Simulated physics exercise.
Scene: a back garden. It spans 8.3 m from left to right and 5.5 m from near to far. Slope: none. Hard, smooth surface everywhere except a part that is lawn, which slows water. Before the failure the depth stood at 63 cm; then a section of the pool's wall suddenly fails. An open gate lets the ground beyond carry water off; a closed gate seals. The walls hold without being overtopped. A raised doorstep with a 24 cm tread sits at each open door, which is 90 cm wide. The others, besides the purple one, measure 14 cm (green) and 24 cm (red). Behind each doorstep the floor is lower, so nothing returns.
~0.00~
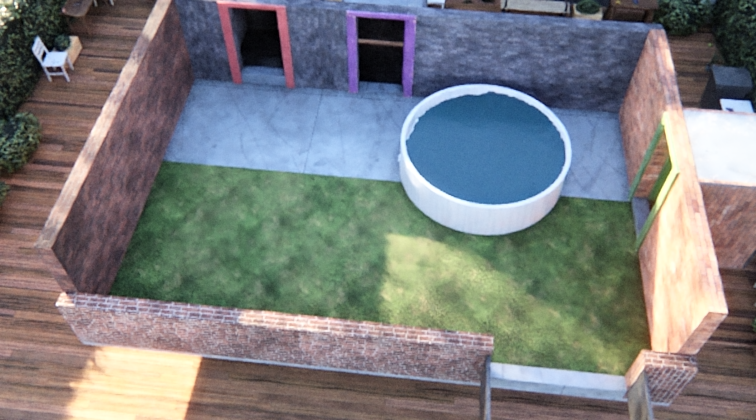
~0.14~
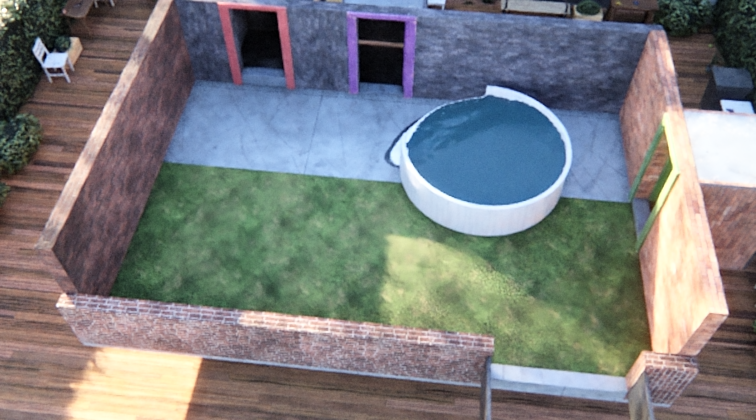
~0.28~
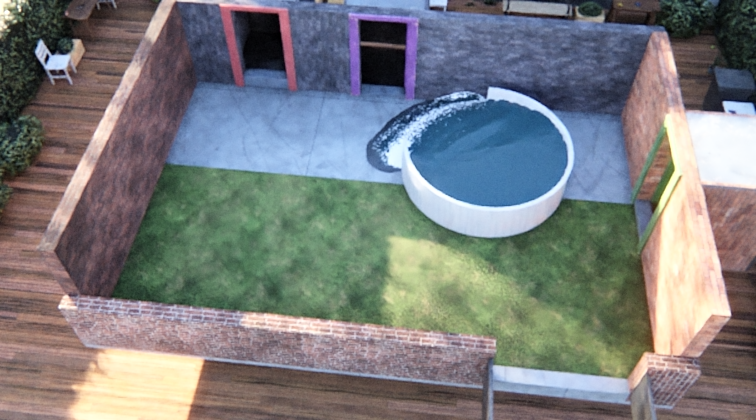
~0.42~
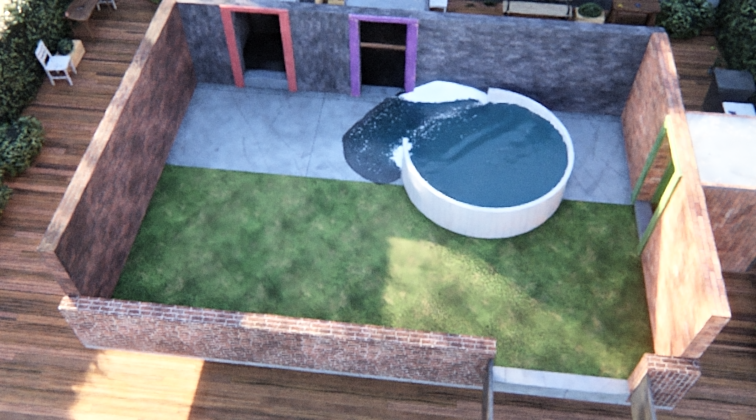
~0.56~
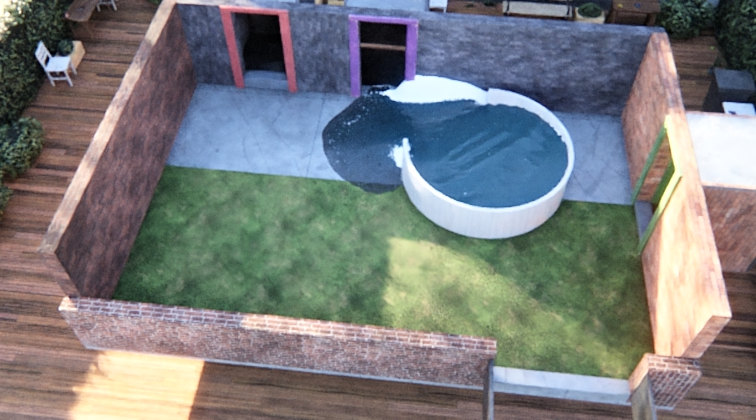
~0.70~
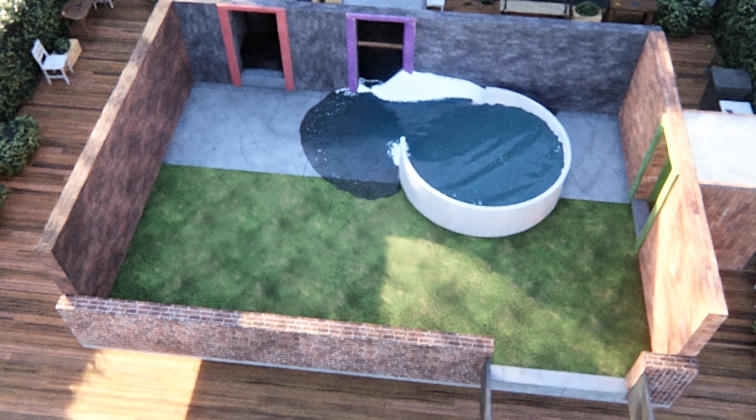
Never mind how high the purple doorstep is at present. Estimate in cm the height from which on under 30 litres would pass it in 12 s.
I would say 27 cm.
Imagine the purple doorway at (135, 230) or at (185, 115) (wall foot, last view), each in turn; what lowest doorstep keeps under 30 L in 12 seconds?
In turn: Roughly 10.5 cm, roughly 33 cm.
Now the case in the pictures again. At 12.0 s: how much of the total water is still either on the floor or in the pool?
Some 90 per cent remains.
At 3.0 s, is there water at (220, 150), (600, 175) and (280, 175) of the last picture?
Soaked; soaked; soaked.
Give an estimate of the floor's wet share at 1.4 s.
Approximately 25 % of the floor.
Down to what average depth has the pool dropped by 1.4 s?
Mean depth: Approx. 41 cm.
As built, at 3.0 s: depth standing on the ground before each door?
Lab note, cm: Green 2; purple 18; red 13.
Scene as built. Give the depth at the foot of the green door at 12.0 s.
Lab note: Depth approx. 4.0 cm.
After 1.4 s water covers 25 % of the floor, deepest (46 cm) near (449, 104); 26 cm at the purple door, 73 litres in over its 6 cm doorstep.
After 3.0 s water covers 40 % of the floor, deepest (40 cm) near (192, 90); 18 cm at the purple door, 240 litres in over its 6 cm doorstep.
After 12.0 s water covers 100 % of the floor, deepest (10 cm) near (99, 324); 7 cm at the purple door, 339 litres in over its 6 cm doorstep.
At the purple door as built, the water arrived by 0.6 s and peaked near 36 cm at 0.7 s.
Run again over the same 12 s with other heights there, 46 litres in over 24.5 cm, 6 litres over 33 cm. The limit of 30 litres is kept from about 27 cm up.
